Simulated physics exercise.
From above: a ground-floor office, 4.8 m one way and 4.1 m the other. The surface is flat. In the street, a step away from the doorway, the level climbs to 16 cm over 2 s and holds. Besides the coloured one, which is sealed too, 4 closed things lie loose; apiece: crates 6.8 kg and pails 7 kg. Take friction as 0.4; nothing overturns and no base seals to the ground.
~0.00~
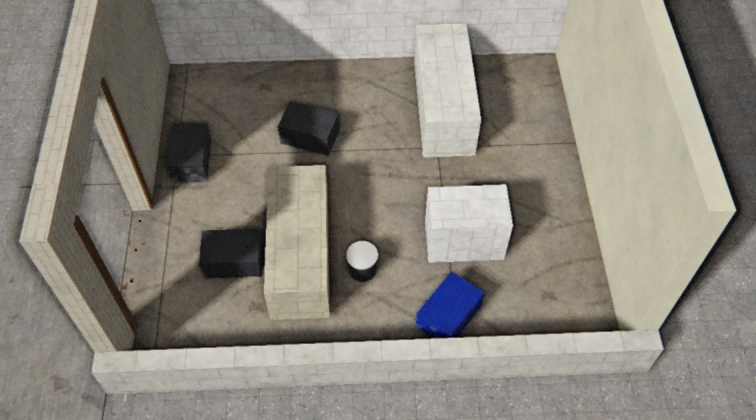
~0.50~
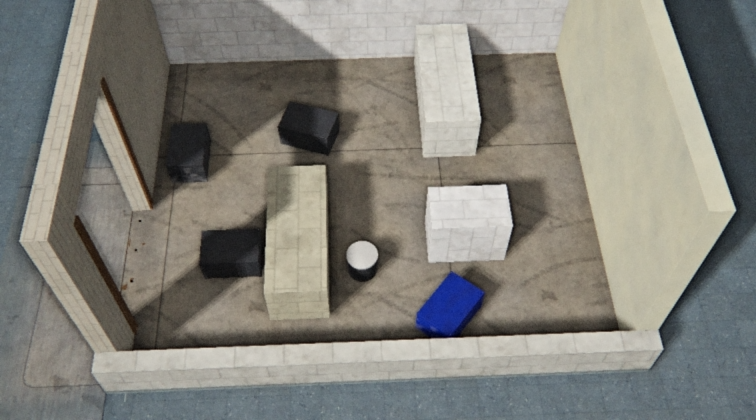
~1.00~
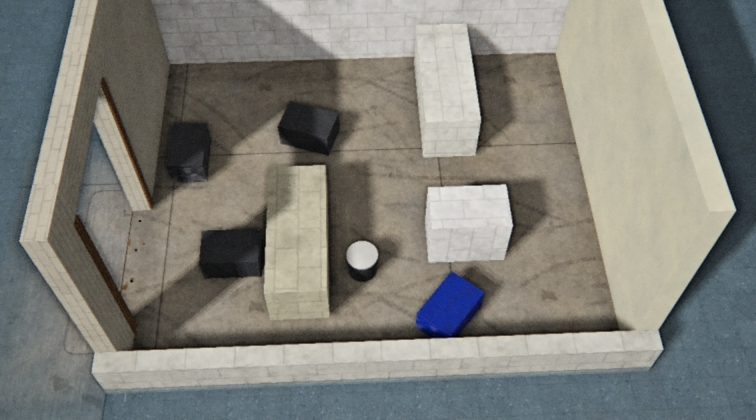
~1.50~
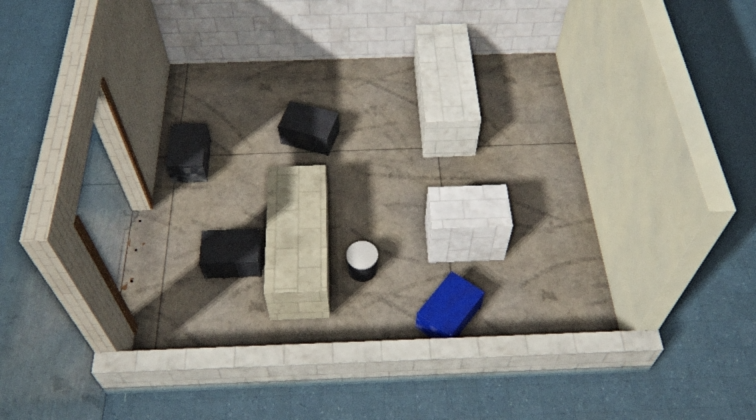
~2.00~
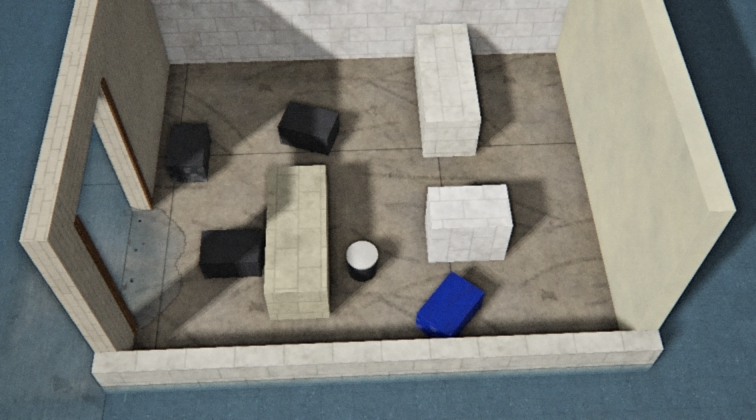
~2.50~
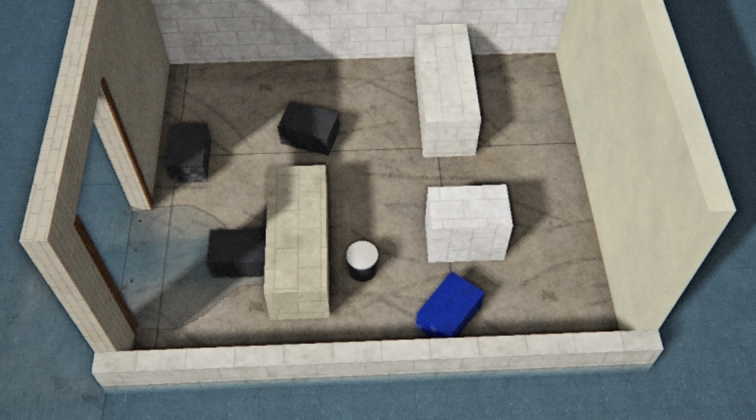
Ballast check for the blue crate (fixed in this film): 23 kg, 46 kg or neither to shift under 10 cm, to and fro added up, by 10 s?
I expect that the lower weight is enough.
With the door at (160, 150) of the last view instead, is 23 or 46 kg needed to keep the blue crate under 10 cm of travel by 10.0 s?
Then the smaller load will do.
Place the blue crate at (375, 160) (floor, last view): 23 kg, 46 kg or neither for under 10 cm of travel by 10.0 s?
The smaller is enough.
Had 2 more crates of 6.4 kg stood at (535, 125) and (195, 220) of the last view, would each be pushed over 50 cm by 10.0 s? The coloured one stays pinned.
In turn: Under, over.
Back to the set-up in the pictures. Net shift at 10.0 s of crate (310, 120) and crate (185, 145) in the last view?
In turn: 100 cm, 50 cm.
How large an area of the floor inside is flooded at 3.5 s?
About 3.5 m2.
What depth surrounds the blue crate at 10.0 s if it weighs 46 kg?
About 4 cm.
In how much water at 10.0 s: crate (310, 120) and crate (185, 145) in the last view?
Roughly 8 and 8 cm.
After 3.5 s the blue crate would be 0 cm from its start with 23 kg and 0 cm from its start with 46 kg; 0 cm of water round it then.
After 4.5 s the blue crate would be 0 cm from its start with 23 kg and 0 cm from its start with 46 kg; 2 cm of water round it then.
After 7.0 s the blue crate would be 0 cm from its start with 23 kg and 0 cm from its start with 46 kg; 5 cm of water round it then.
After 10.0 s the blue crate would be 0 cm from its start with 23 kg and 0 cm from its start with 46 kg; 4 cm of water round it then.
